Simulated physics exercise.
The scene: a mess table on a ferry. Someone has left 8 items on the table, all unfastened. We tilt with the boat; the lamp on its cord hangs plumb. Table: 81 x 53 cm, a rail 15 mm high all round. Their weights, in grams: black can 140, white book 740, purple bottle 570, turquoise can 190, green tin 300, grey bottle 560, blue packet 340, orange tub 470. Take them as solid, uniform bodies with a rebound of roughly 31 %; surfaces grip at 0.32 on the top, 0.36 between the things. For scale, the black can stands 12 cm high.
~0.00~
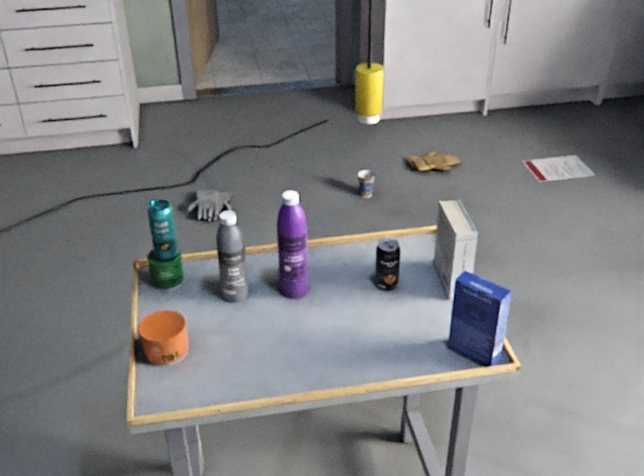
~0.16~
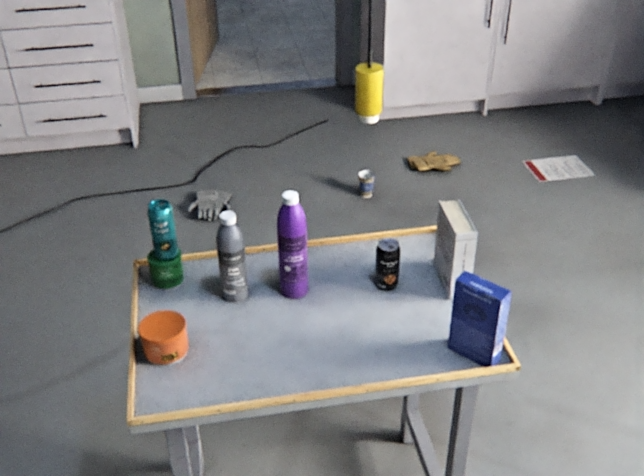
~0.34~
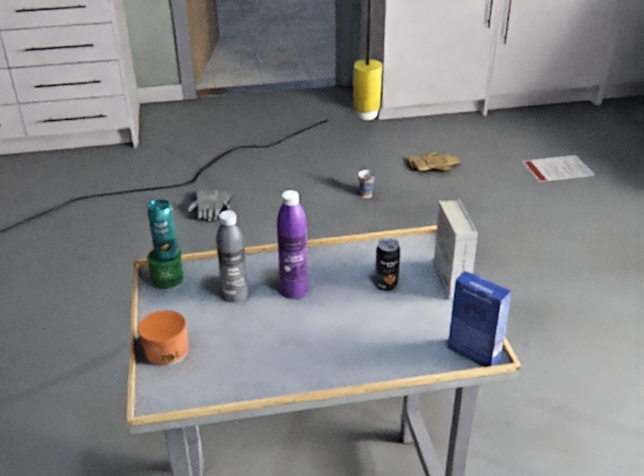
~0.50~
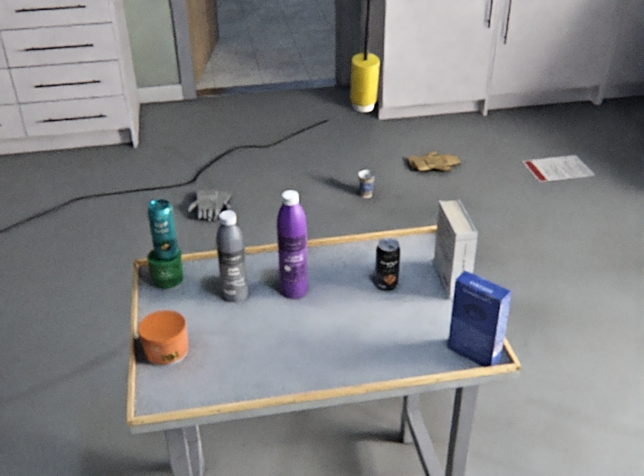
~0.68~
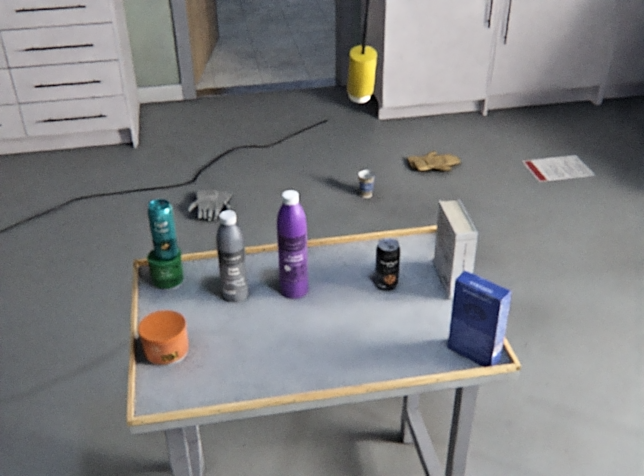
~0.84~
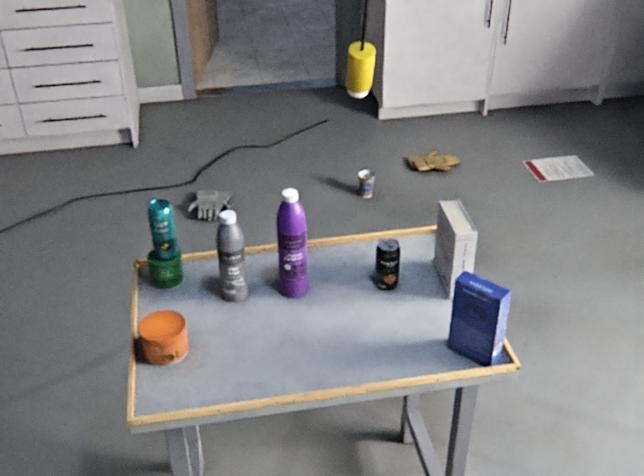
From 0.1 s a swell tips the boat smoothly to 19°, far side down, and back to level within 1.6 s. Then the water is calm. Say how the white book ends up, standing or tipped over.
The white book stays upright.
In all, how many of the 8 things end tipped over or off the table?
In all, 2.
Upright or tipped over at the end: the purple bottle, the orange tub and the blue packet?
The purple bottle falls over; the orange tub stays upright; the blue packet is still upright.
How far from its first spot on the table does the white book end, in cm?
About 1 cm.
After 1.24 s, boat heeled 12°, far side down; purple bottle tipped 65° from how it sat; grey bottle tipped 26° from how it sat.
After 1.54 s, boat heeled 2°, far side down; purple bottle and grey bottle now off the table.
After 1.74 s, boat level.
After 2.04 s, white book resting near (453, 246).
By the end (2.3 s), off the table and tipped over, purple bottle and grey bottle; the other 6 in place, give or take 5 cm. Seen from the same camera at the end, white book near (453, 246).
